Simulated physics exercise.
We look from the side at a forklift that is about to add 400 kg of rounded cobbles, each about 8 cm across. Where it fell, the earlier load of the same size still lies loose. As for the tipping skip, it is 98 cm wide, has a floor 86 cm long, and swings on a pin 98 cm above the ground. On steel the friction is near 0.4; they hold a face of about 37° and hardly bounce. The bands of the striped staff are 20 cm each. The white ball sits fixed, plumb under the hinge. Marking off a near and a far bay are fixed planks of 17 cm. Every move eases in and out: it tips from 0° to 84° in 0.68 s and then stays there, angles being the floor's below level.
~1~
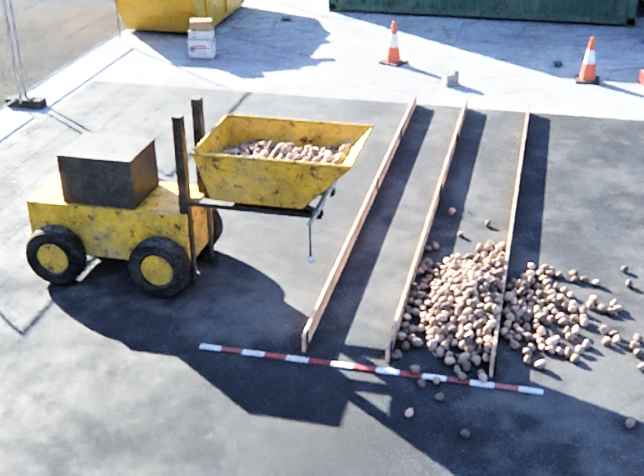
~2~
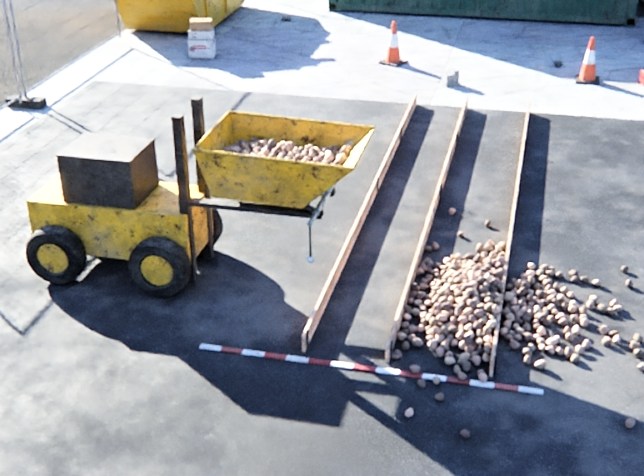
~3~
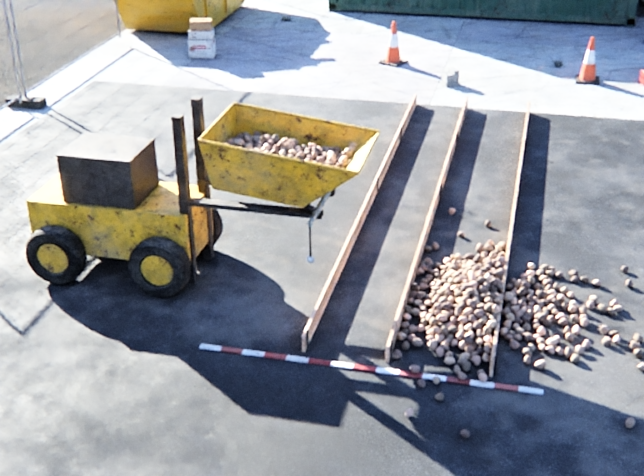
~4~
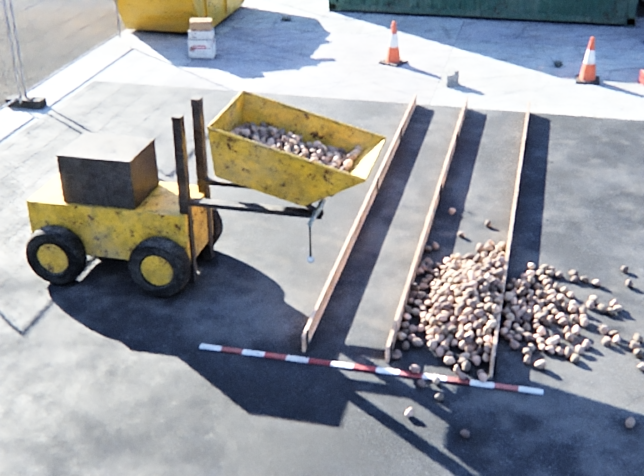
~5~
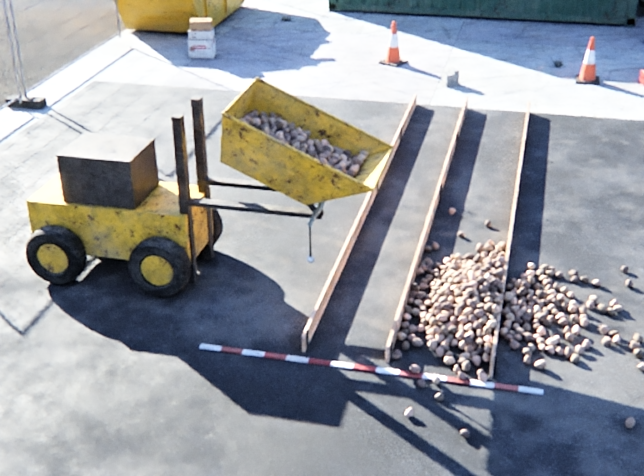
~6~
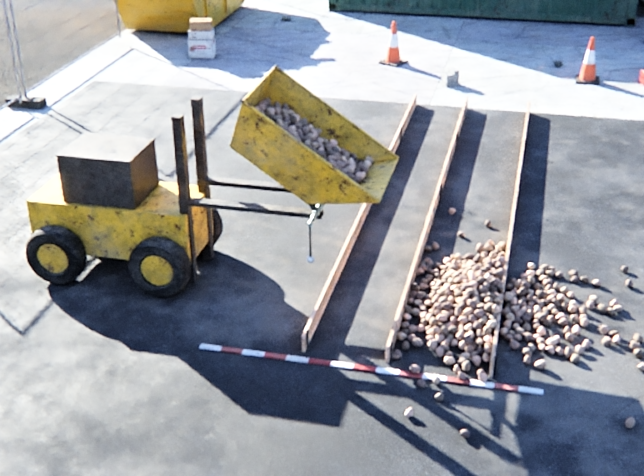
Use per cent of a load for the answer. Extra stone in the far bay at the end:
74 per cent.
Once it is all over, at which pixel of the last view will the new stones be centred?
They come to rest centred about (444, 293).
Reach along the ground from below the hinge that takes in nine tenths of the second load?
Ahead of it by roughly 220 cm.
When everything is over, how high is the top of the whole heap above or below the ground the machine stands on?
I'd say close to 40 cm above the ground.
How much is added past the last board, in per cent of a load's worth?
About 20 percent.
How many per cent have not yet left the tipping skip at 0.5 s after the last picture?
Close to 85 in a hundred.
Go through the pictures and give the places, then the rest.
The first picture shows lip at (351, 168), floor tilted 0°, highest stones at (303, 151). The earlier load is highest near (476, 281), 28 cm above ground level, 77 % in the far bay, 23 % past the last board.
The second picture shows lip at (353, 169), floor tilted 2°, highest stones at (288, 148).
The third picture shows lip at (358, 173), floor tilted 7°, highest stones at (258, 142).
The fourth picture shows lip at (366, 180), floor tilted 15°, highest stones at (256, 133).
In the fifth picture, the tipping skip is at 24°, its lip at (373, 190); the top of the load is at (255, 119).
The sixth picture shows lip at (379, 202), floor tilted 35°, highest stones at (267, 109).
Then, 0.2 s after the last picture the floor is at 71°; in per cent of one load, 100 in the tipping skip, 77 in the far bay, 23 past the last board; the foremost stones are past the picture's edge.
Then, 0.5 s after the last picture the floor is at 84°; in per cent of one load, 85 in the tipping skip, 8 in the near bay, 84 in the far bay, 23 past the last board; the foremost stones are past the picture's edge.
Then, 0.8 s after the last picture the floor is at 84°; in per cent of one load, 2 in the tipping skip, 5 in the near bay, 161 in the far bay, 32 past the last board; the foremost stones are past the picture's edge.
Then, 3.3 s after the last picture the floor is at 84°; in per cent of one load, 0 in the tipping skip, 6 in the near bay, 150 in the far bay, 44 past the last board; the foremost stones are past the picture's edge. Net gain in the far bay, 74.
